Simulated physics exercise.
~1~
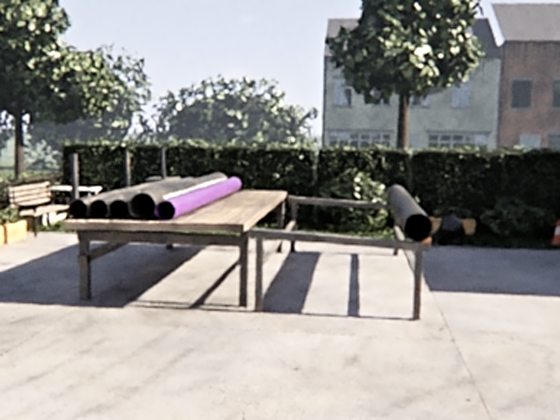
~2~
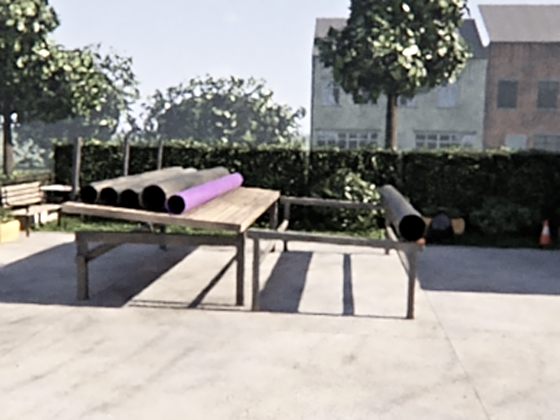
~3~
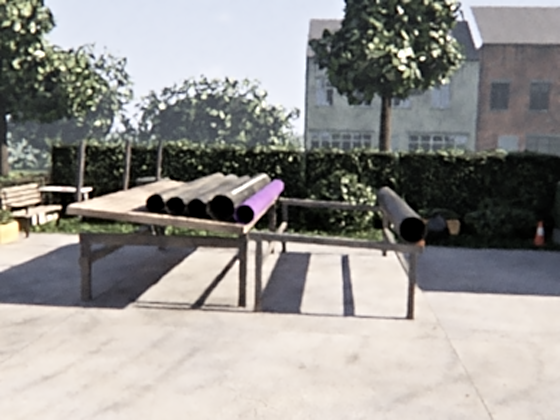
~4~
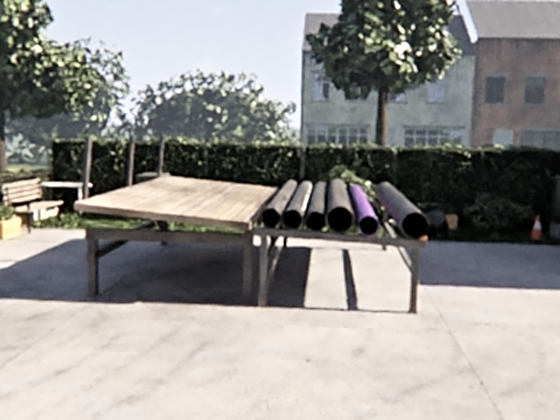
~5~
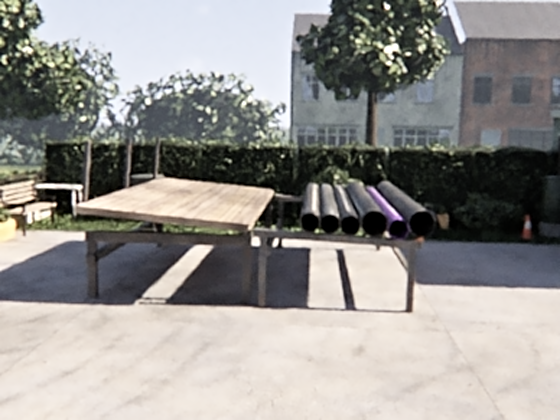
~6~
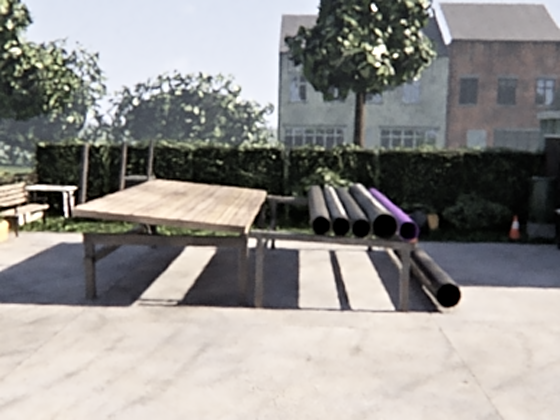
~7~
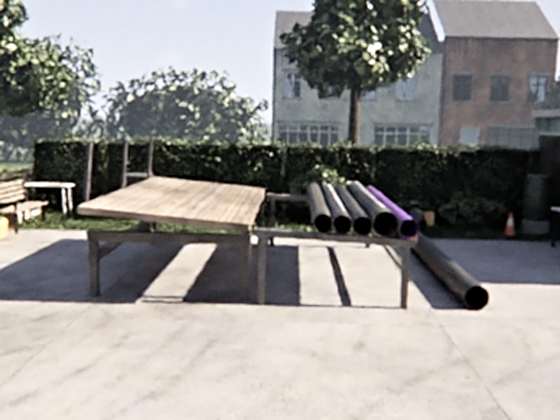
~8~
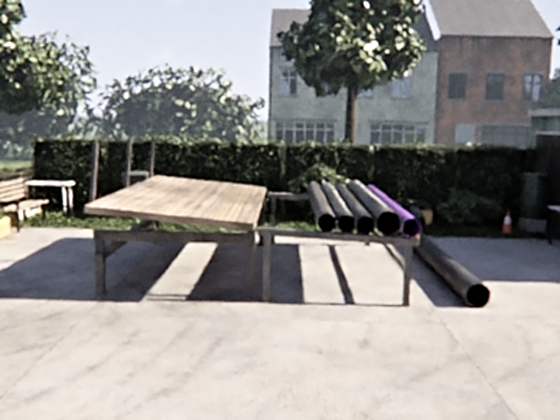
Pipes roll right off a tilting table; one drops to the ground, the purple stays racked.
